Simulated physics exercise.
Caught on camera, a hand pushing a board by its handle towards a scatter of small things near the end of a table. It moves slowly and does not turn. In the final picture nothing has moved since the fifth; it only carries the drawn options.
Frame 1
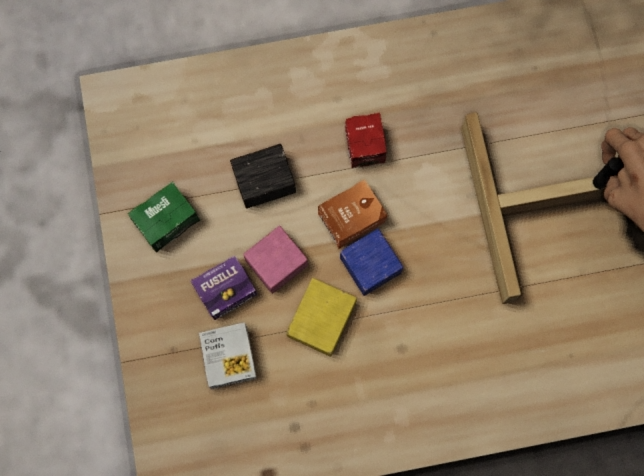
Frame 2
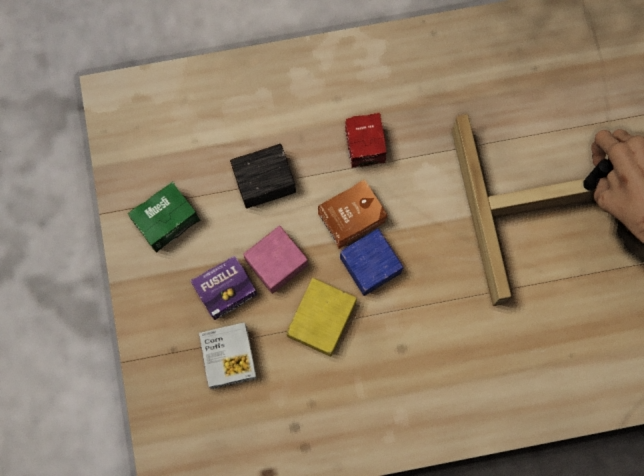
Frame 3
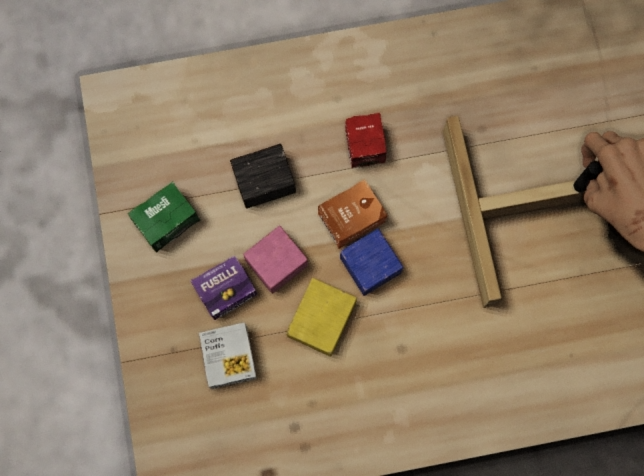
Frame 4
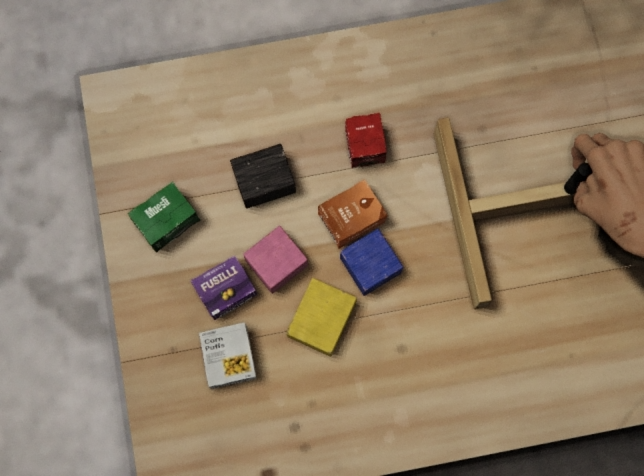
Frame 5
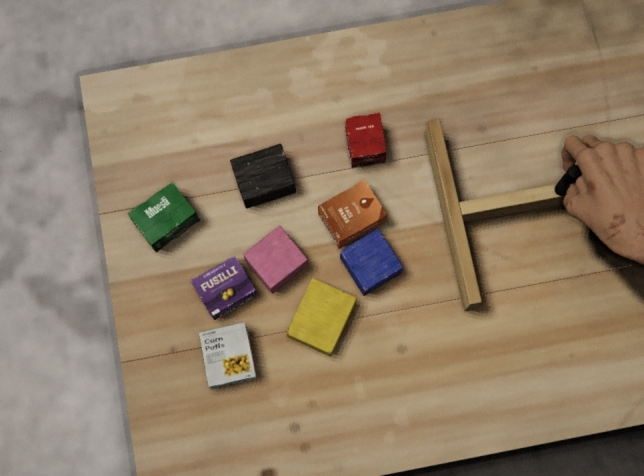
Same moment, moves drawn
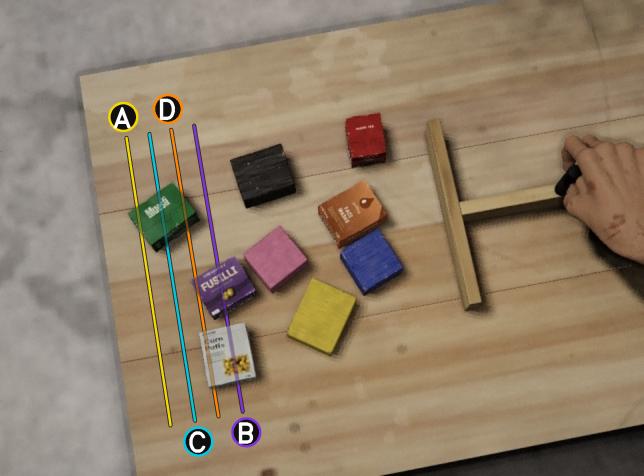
At first, a hand grips the handle of a T-shaped wooden board at the right of a table, with colourful little boxes and blocks scattered to its left. The hand then slowly pushes the board a short way left without turning it, narrowing the gap, while the scattered things stay still.
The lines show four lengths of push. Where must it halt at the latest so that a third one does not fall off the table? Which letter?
It can go as far as D.
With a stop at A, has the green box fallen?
Yes.
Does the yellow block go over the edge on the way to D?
By then, no.
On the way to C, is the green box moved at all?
By then, yes.
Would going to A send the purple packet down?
Yes.
On the marked copy, A at (148, 277); B at (218, 264); C at (171, 272); D at (194, 268).
With D. Early on, board (361, 227); red packet (319, 150); orange box (320, 210).
Further on, board (268, 244); purple packet (153, 309); green box (141, 227).
At the end, board (195, 258); green box over the edge; purple packet over the edge; two fallen.
As for the rest, A drops five; B is within the limit but short; C drops five.
